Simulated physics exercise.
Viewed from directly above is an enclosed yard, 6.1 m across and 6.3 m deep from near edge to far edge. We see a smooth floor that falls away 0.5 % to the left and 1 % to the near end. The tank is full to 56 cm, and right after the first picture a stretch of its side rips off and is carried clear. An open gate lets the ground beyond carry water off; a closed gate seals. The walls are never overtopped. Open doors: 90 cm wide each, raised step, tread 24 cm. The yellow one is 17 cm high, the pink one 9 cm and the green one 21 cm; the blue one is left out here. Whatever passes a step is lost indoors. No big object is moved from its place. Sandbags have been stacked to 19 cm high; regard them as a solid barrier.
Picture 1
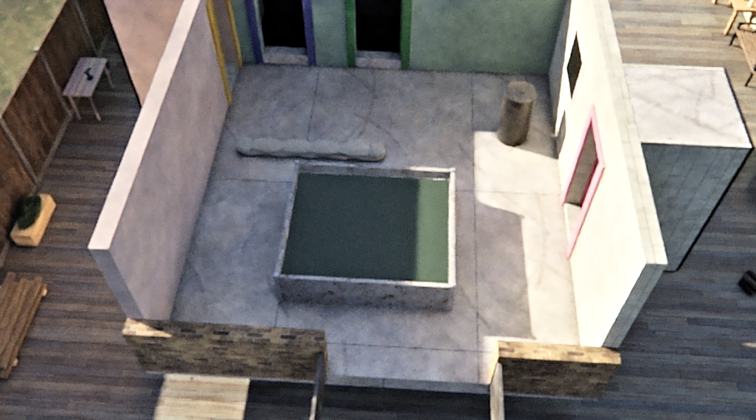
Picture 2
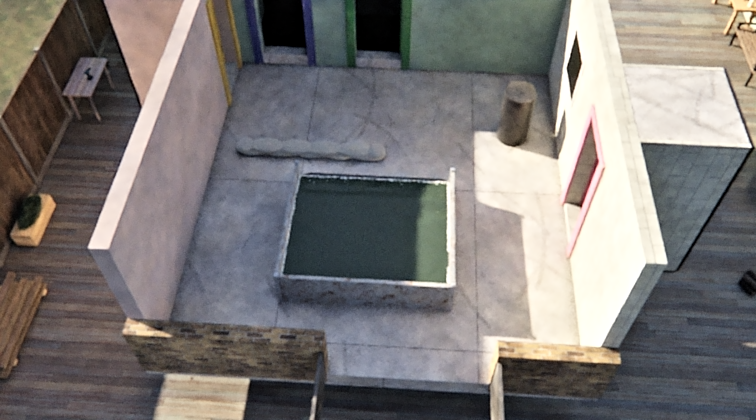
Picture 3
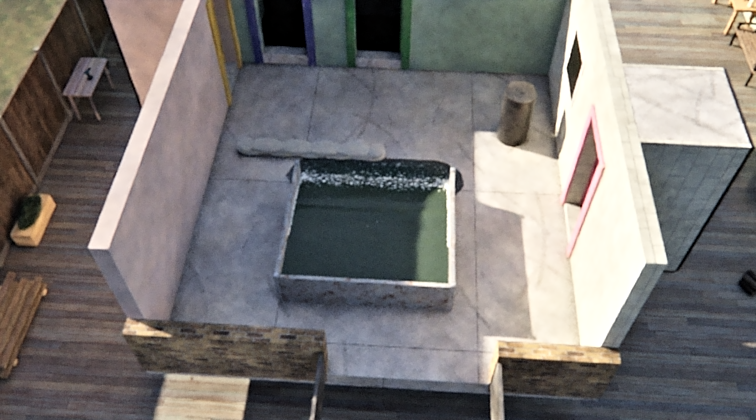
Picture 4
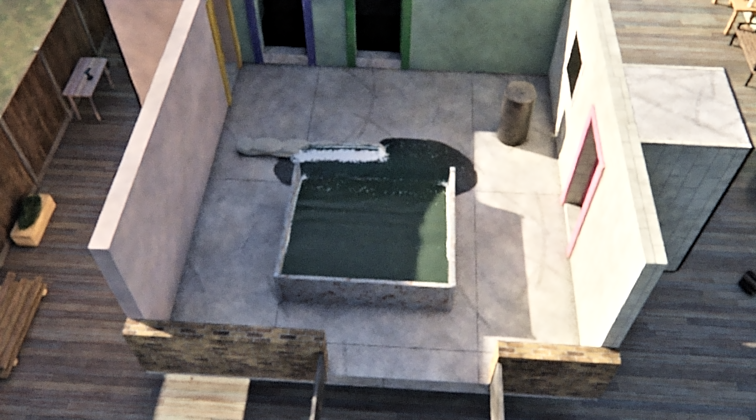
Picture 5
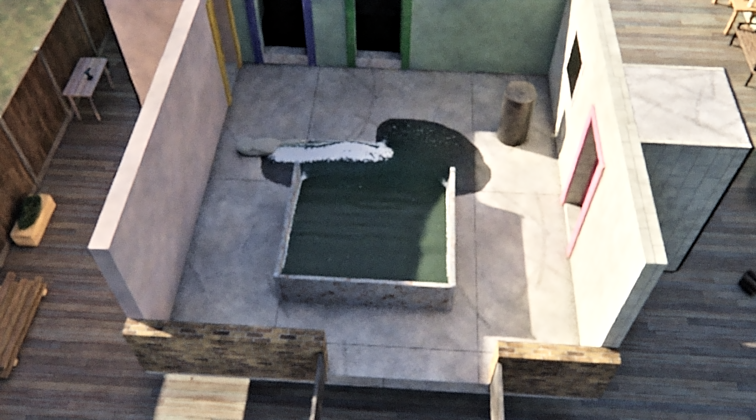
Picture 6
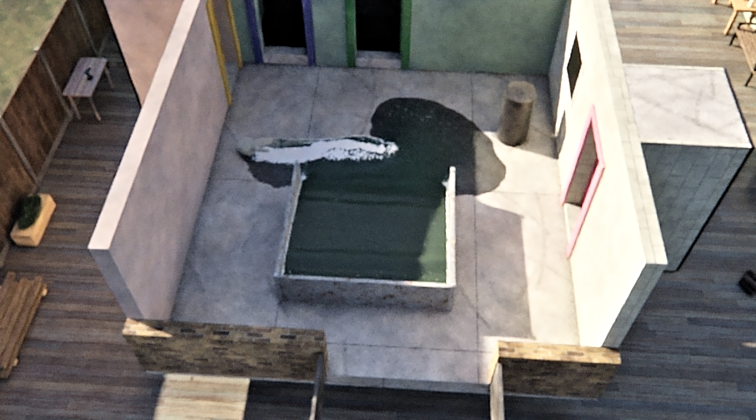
Walled yard with a square tank of dark water, its far side opening and water spreading across the pale floor around sandbags.
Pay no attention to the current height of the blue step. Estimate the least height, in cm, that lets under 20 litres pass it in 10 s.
I would say 10 cm.
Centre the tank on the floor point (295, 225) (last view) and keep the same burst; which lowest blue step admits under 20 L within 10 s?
About 19 cm.
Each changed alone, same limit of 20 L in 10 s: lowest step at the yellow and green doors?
About 14.5 cm at yellow and about 15 cm at green.
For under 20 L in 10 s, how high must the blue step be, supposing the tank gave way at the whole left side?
I'd say close to 14.5 cm.
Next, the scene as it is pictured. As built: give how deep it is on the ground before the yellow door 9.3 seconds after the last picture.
You'd measure close to 9.5 cm there.
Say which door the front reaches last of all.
Pink.
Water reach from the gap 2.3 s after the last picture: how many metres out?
Roughly 4.2 m from the gap.
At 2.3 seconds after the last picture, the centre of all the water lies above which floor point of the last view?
I'd put it close to (374, 163).
Then, 0.7 s after the last picture water covers 40 % of the floor, deepest (40 cm) near (357, 162); it has not reached the blue door.
Then, 2.3 s after the last picture water covers 65 % of the floor, deepest (33 cm) near (542, 80); 11 cm at the blue door, 0 litres in over its 23 cm step.
Then, 9.3 s after the last picture water covers 95 % of the floor, deepest (14 cm) near (162, 349); 8 cm at the blue door, 0 litres in over its 23 cm step.
At the blue door as built, the water peaked near 14 cm, 3.5 s after the last picture.
With a step of 9 cm, 27 litres would have come in within the 10 s; with 12 cm, 8 litres. So under 20 litres takes about 10 cm.
